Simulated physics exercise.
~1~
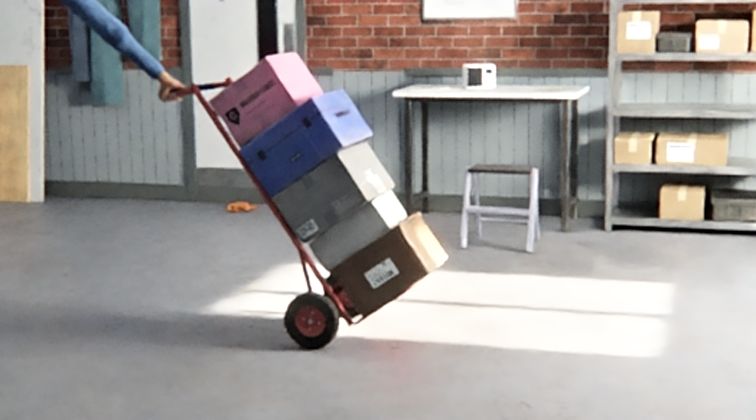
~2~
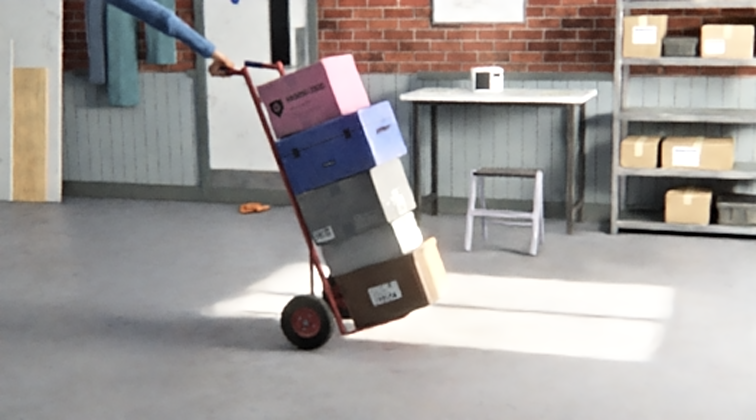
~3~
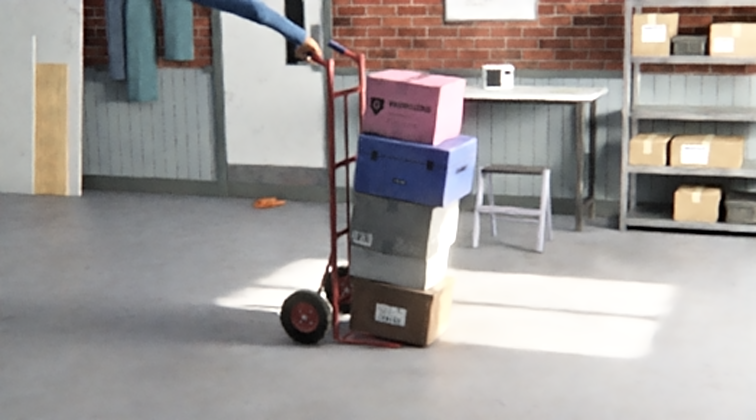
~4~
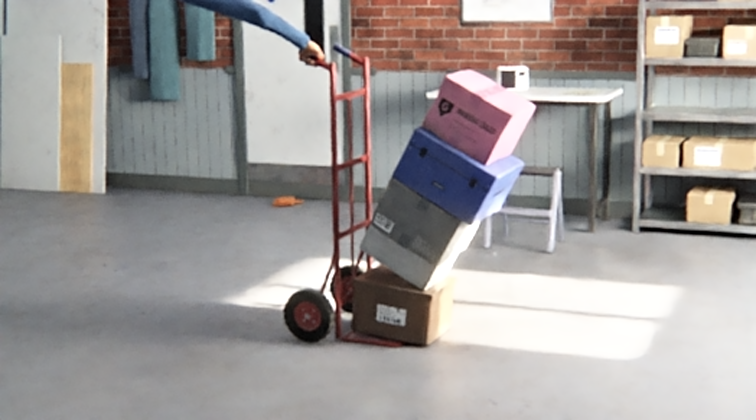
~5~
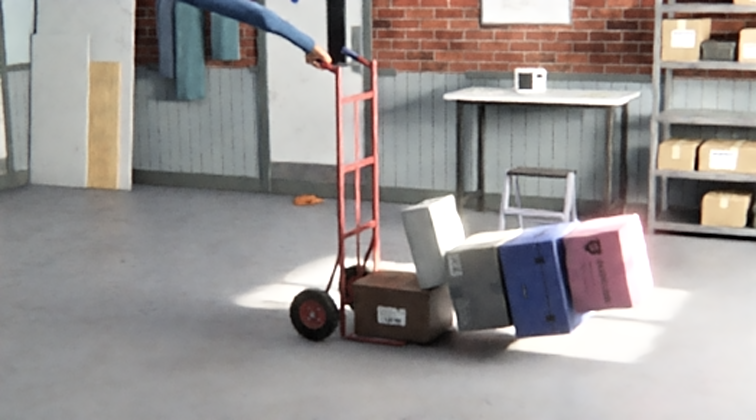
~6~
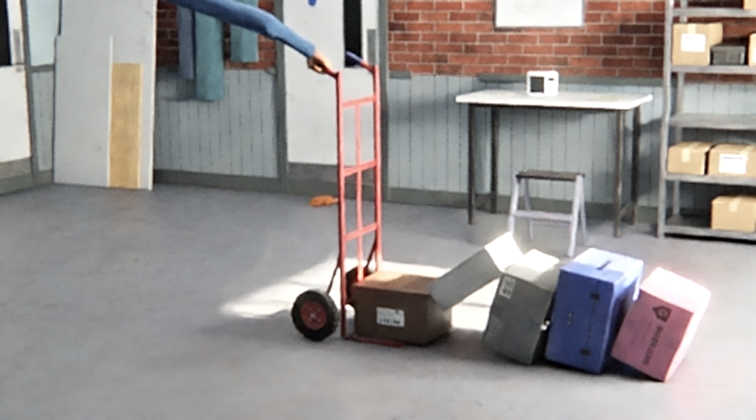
A stack of boxes topples right off a hand truck as an arm uprights it, leaving the brown one in place.
